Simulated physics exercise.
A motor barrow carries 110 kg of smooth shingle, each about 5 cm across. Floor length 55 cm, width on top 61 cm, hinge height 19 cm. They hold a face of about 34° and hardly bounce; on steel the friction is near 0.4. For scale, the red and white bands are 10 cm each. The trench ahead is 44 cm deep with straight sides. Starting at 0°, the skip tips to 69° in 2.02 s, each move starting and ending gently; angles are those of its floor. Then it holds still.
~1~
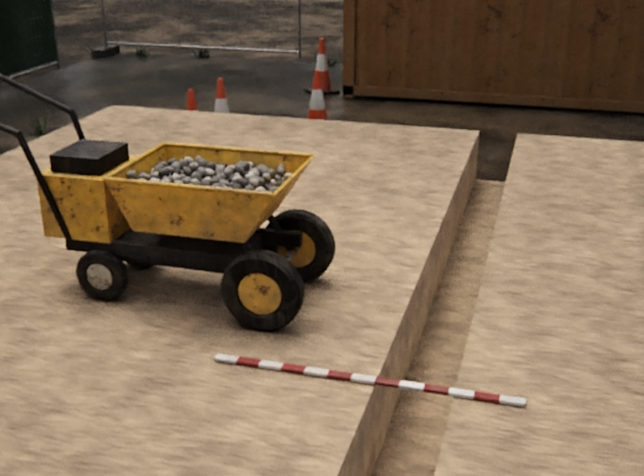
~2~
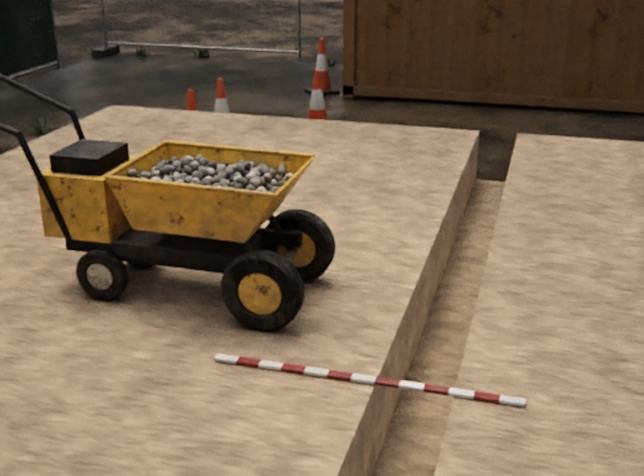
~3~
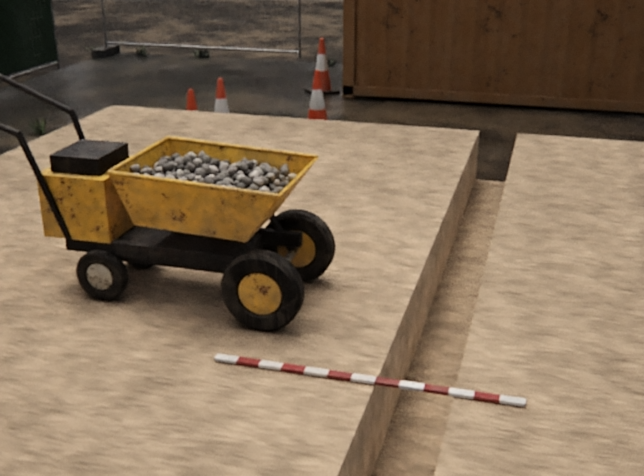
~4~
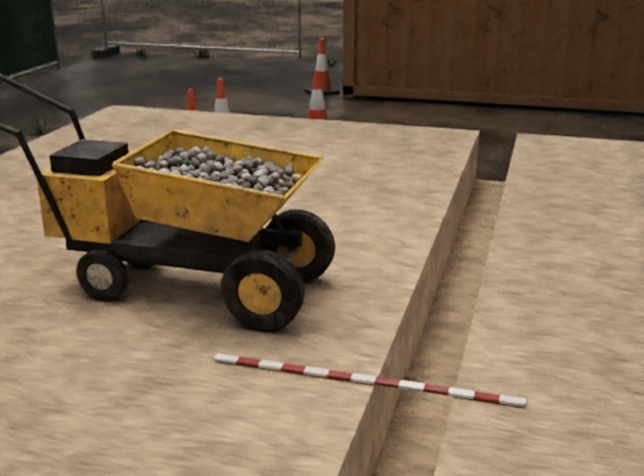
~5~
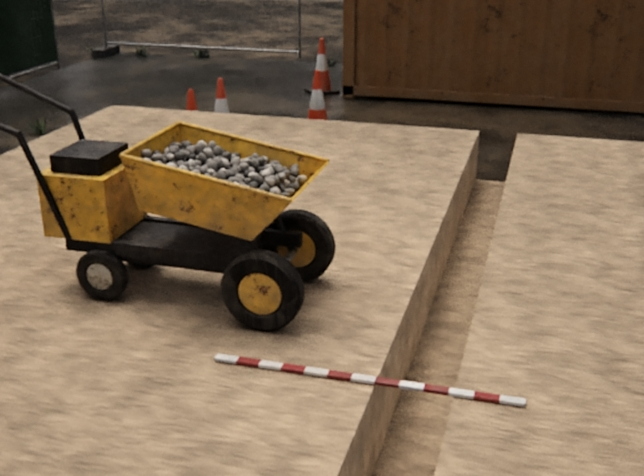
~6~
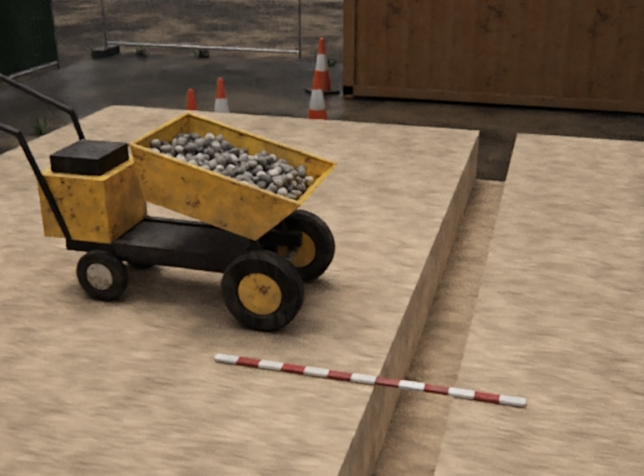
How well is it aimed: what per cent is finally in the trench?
Roughly 96 per cent ends in the trench.
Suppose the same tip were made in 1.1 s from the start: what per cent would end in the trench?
In that case some 95 per cent.
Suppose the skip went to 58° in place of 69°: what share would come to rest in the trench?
It would be near 55 per cent.
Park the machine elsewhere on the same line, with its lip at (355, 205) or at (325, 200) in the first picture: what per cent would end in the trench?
First some 35, then 65 per cent.
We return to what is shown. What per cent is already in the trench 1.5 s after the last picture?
Some 50 per cent.
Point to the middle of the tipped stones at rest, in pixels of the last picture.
Around (432, 386).
Then, 0.9 s after the last picture the floor is at 58°, 97 % in the skip, 3 % short of the trench; the foremost stones are at (393, 301).
Then, 1.5 s after the last picture the floor is at 69°, 43 % in the skip, 7 % short of the trench, 50 % in the trench; the foremost stones are at (463, 380).
Then, 1.9 s after the last picture the floor is at 69°, 22 % in the skip, 6 % short of the trench, 72 % in the trench; the foremost stones are at (466, 374).
Then, 3.8 s after the last picture the floor is at 69°, 0 % in the skip, 4 % short of the trench, 96 % in the trench; the foremost stones are at (465, 377).
